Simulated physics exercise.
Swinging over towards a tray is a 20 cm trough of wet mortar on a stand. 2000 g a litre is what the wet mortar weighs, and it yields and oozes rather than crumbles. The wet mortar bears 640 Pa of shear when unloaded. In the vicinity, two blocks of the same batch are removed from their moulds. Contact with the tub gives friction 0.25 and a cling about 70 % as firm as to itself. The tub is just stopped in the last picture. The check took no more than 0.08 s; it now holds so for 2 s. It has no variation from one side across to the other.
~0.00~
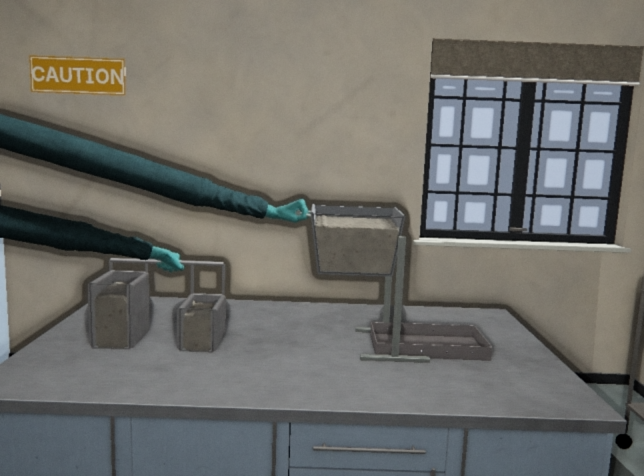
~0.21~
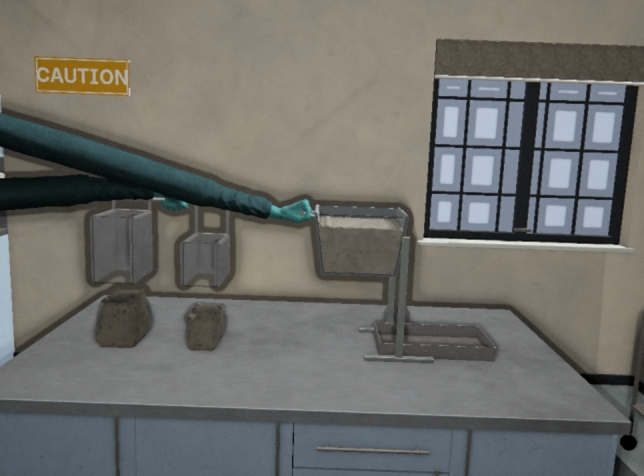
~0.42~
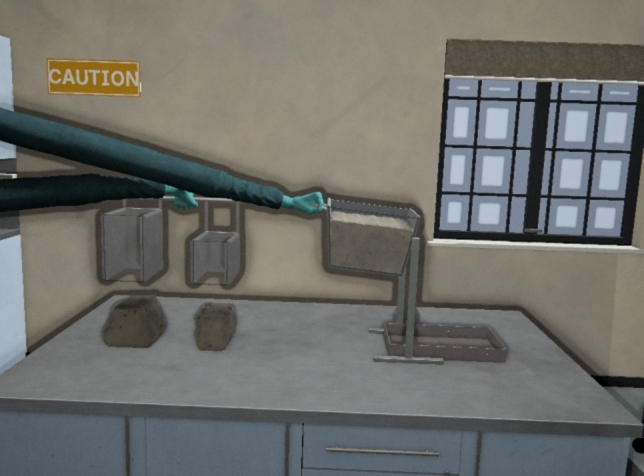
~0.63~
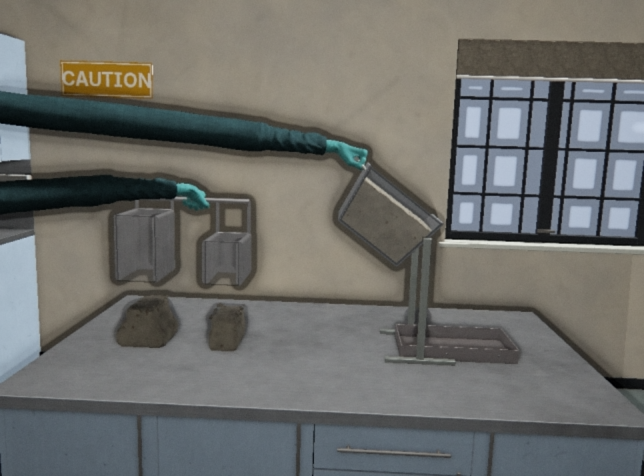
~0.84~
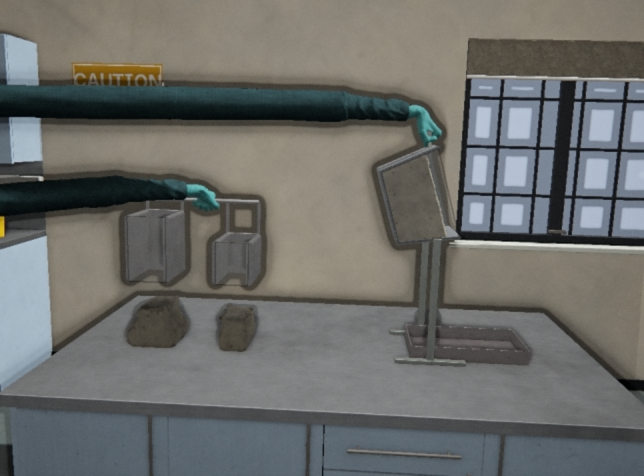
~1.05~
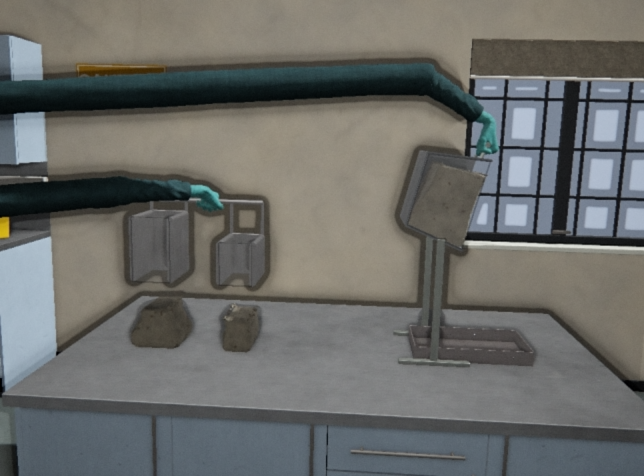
The clip shows a gloved hand lifting two moulds off grey-brown blocks on a bench, the left block slumping slightly, before another gloved hand swings a filled trough on a stand upward and over to the right.
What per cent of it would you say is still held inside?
Near 4 percent is still held inside.
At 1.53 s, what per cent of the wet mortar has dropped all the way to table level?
I'd say close to 75 per cent of it.
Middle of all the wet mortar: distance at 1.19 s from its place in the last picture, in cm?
Distance: About 12 cm.
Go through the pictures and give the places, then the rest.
The first frame shows handle-side rim at (314, 213), tilt 0 degrees; crest of the wet mortar at (323, 225); block heights 19 cm, 12 cm (left to right).
The second frame shows handle-side rim at (317, 213), tilt 0 degrees; crest of the wet mortar at (327, 226); block heights 17 cm, 12 cm (left to right).
The third frame shows handle-side rim at (330, 206), tilt 5 degrees; crest of the wet mortar at (335, 220); block heights 15 cm, 12 cm (left to right).
The fourth frame shows handle-side rim at (372, 167), tilt 36 degrees; crest of the wet mortar at (366, 182); block heights 15 cm, 12 cm (left to right).
The fifth frame shows handle-side rim at (439, 149), tilt 74 degrees; crest of the wet mortar at (424, 157); block heights 15 cm, 12 cm (left to right).
The sixth frame shows handle-side rim at (491, 162), tilt 104 degrees; crest of the wet mortar at (445, 166); block heights 15 cm, 12 cm (left to right).
After 1.19 s, the tub is at 104 degrees and holds 46 %.
After 1.36 s, the tub is at 104 degrees and holds 20 %.
After 1.53 s, the tub is at 104 degrees and holds 8 %.
After 1.70 s, the tub is at 104 degrees and holds 4 %.
After 3.05 s, the tub is at 104 degrees and holds 4 %.
